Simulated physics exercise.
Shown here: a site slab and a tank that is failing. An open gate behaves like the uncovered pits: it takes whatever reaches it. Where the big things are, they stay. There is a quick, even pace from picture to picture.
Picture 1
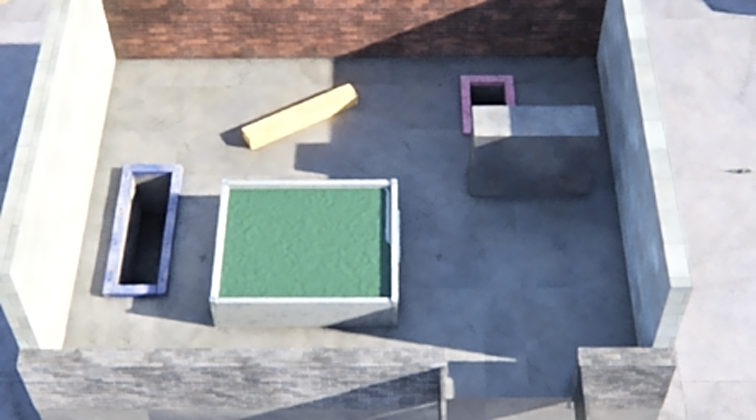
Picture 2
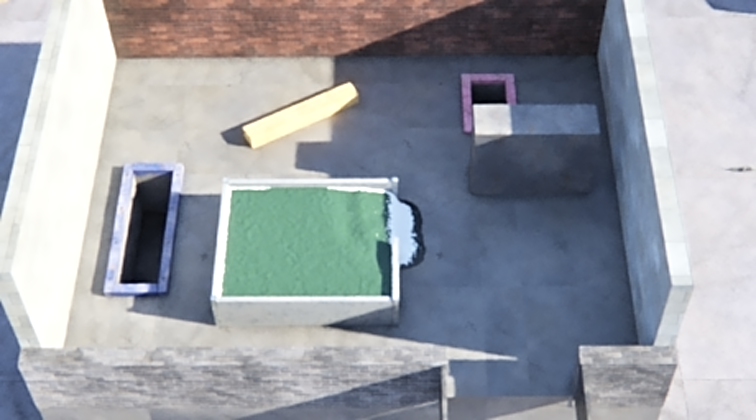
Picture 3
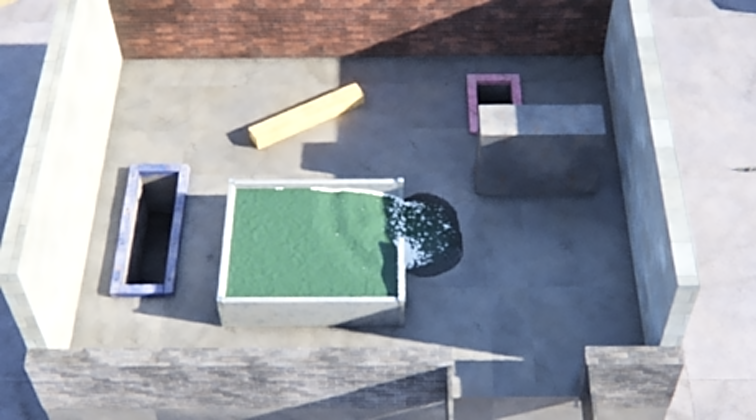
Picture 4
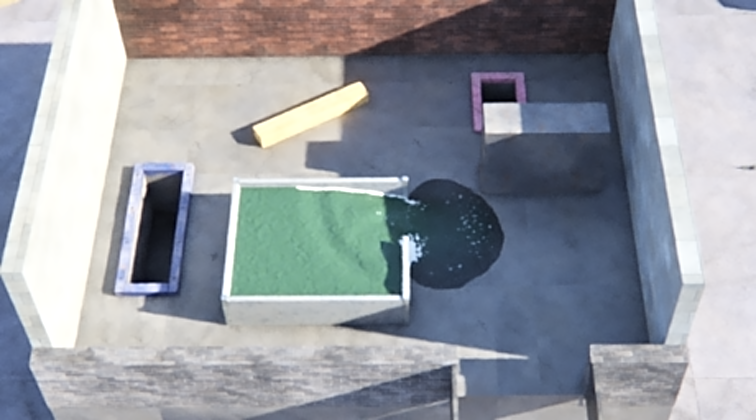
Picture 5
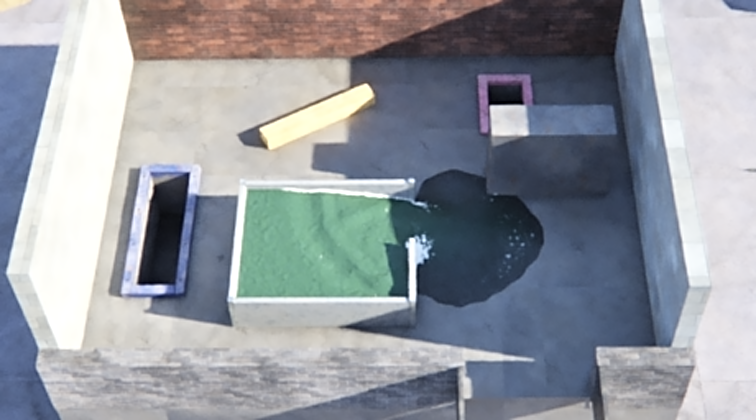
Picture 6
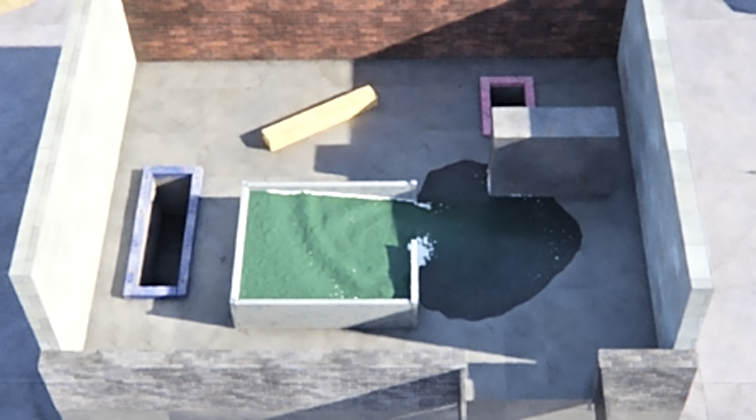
An open tank of green water leaking through its right side, a dark puddle spreading rightward across a walled grey slab.
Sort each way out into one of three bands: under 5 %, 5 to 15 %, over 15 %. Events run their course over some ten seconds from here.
Sorted: Gate - 5 to 15 %; pink pit - under 5 %; blue pit - under 5 %.
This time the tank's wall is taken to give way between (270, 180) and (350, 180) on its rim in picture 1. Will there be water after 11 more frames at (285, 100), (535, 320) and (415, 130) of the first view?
The first would be drenched, the second still unwetted and the third drenched.
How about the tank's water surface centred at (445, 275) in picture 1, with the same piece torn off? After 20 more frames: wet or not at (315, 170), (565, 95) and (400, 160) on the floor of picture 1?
Outcome, in sequence: Unwetted, wetted, unwetted.
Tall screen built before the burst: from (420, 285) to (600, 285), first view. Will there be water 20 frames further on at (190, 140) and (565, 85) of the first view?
Taking them in the order asked, the first is not reached and the second is inundated.
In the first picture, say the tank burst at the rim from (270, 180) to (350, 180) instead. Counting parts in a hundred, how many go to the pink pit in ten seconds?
Pink 15 %.
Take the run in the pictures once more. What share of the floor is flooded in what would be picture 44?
Some 55 in a hundred.
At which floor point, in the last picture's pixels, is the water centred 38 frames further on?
It's close to (443, 238).
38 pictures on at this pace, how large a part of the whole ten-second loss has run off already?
I make it 50 per cent.
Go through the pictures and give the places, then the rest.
In the first picture, still water in the open tank at (307, 243).
In the second picture, the front is at (409, 207), out from the gap at (393, 227).
In the third picture, the front is at (454, 255), out from the gap at (399, 229).
In the fourth picture, the front is at (496, 242), out from the gap at (403, 228).
In the fifth picture, the front is at (533, 225), out from the gap at (410, 230).
In the sixth picture, the front is at (573, 231), out from the gap at (412, 231).
A moment on, water covers 20 % of the floor; the gate 0 %, the pink pit 0 %, the blue pit 0 %.
Next, water covers 30 % of the floor; the gate 0 %, the pink pit 1 %, the blue pit 0 %.
Then, water covers 35 % of the floor; the gate 1 %, the pink pit 1 %, the blue pit 0 %.
Later, water covers 55 % of the floor; the gate 5 %, the pink pit 2 %, the blue pit 0 %.
In the end, water covers 85 % of the floor; the gate 11 %, the pink pit 3 %, the blue pit 0 %.
